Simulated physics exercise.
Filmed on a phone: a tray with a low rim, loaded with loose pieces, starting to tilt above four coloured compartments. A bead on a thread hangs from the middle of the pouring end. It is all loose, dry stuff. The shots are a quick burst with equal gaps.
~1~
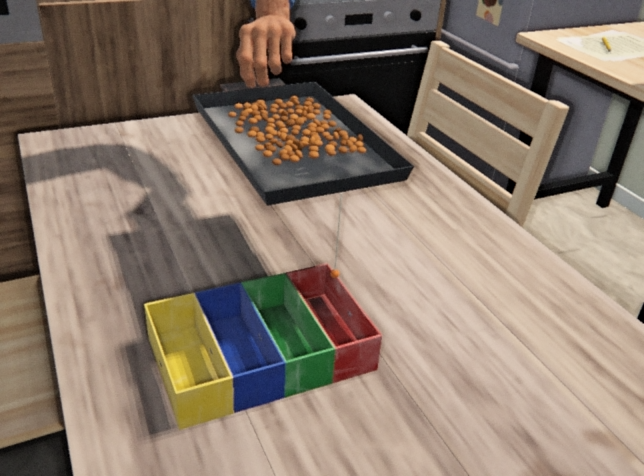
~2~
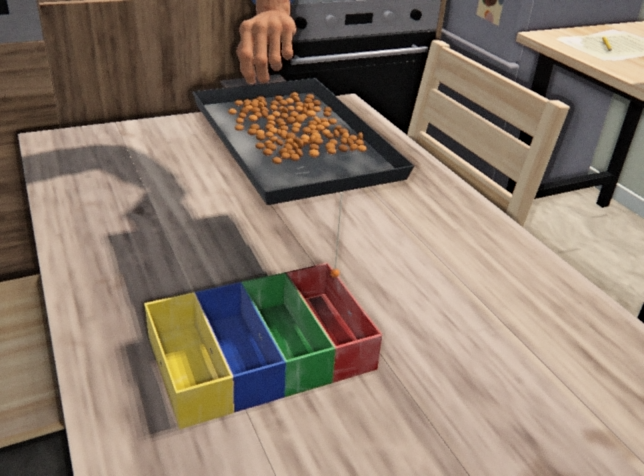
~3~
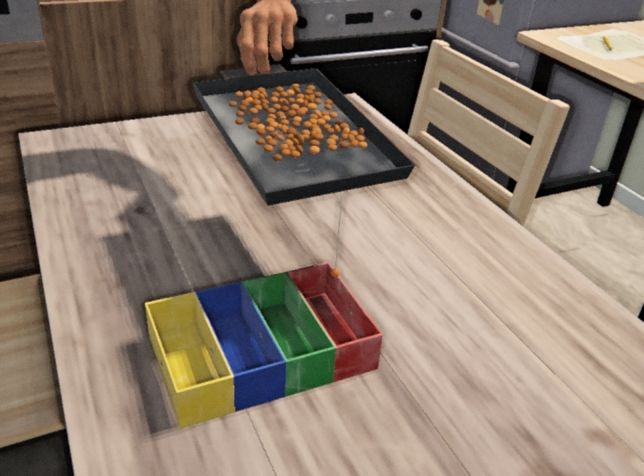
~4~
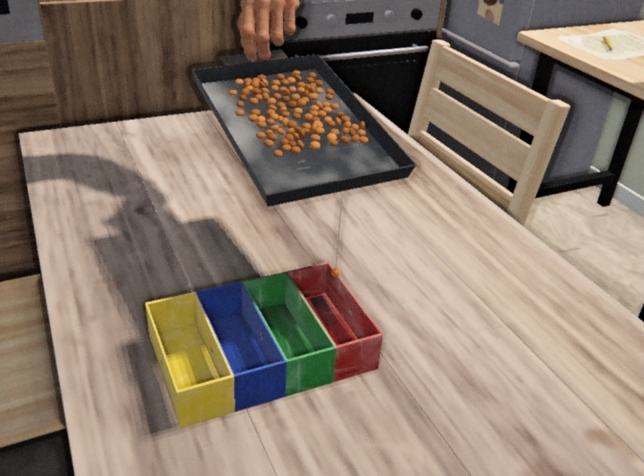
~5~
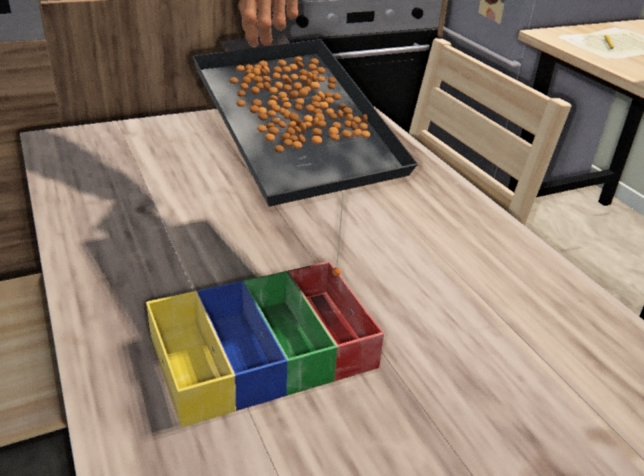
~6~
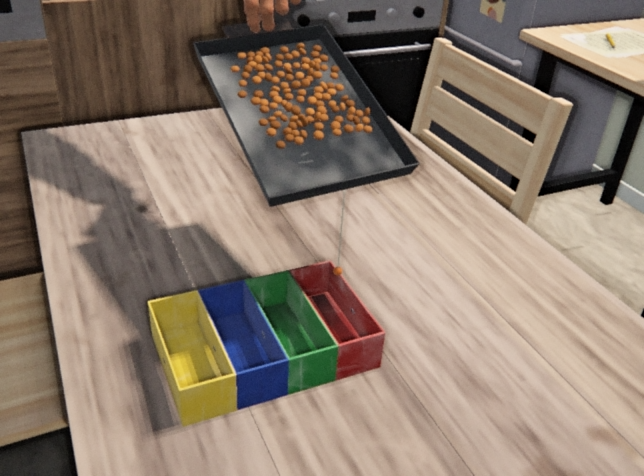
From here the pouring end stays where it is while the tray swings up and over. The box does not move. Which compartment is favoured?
Fullest: The green cell.
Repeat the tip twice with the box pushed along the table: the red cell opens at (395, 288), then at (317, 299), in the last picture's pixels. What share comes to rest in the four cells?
The first gives 100 %, the second 70 %.
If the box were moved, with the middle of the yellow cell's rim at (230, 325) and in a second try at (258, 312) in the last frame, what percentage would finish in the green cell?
Roughly 40 per cent, and 20 per cent.
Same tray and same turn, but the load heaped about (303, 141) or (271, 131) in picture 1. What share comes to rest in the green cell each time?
Near 50 % and 50 %.
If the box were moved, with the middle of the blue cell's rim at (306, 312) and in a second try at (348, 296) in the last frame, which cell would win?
In turn: Blue; the yellow cell.
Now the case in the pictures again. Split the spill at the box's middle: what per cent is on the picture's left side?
About 0 per cent.
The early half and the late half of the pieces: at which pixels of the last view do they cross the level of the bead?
Early half (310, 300), late half (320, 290).
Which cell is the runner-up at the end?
Next in line is the red cell.
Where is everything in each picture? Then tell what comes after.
The first picture shows corners of the pouring end at (268, 189) and (409, 165), level; middle of the load at (296, 128), bits of cat kibble; bead on its thread at (335, 274); yellow cell at (205, 399); blue cell at (259, 384); green cell at (310, 369); red cell at (357, 356).
The second picture shows corners of the pouring end at (268, 189) and (409, 164), level; middle of the load at (297, 126).
The third picture shows corners of the pouring end at (268, 190) and (410, 164), tipped barely, lowest at the left corner; middle of the load at (297, 120).
The fourth picture shows corners of the pouring end at (269, 191) and (411, 163), tipped a little, lowest at the left corner; middle of the load at (298, 111).
The fifth picture shows corners of the pouring end at (270, 193) and (412, 162), tipped a little, lowest at the left corner; middle of the load at (300, 102).
The sixth picture shows corners of the pouring end at (271, 194) and (414, 161), tipped clearly, lowest at the left corner; middle of the load at (302, 93); yellow cell at (209, 397); blue cell at (262, 381); green cell at (313, 367); red cell at (360, 353).
Soon after the last picture, tray tipped steeply; nearly all on the tray; a small part falling or outside the box.
A little later, tray tipped right over; about half on the tray; about a quarter in the green cell; a small part in the red cell; a stray few in the blue cell; a small part falling or outside the box.
Later still, tray tipped past a quarter turn; about half in the green cell; about a third in the red cell; a small part in the blue cell; a small part falling or outside the box.
At rest, tray tipped past a quarter turn; about half in the green cell; about a third in the red cell; a small part in the blue cell; none in the yellow cell; a small part outside the box.
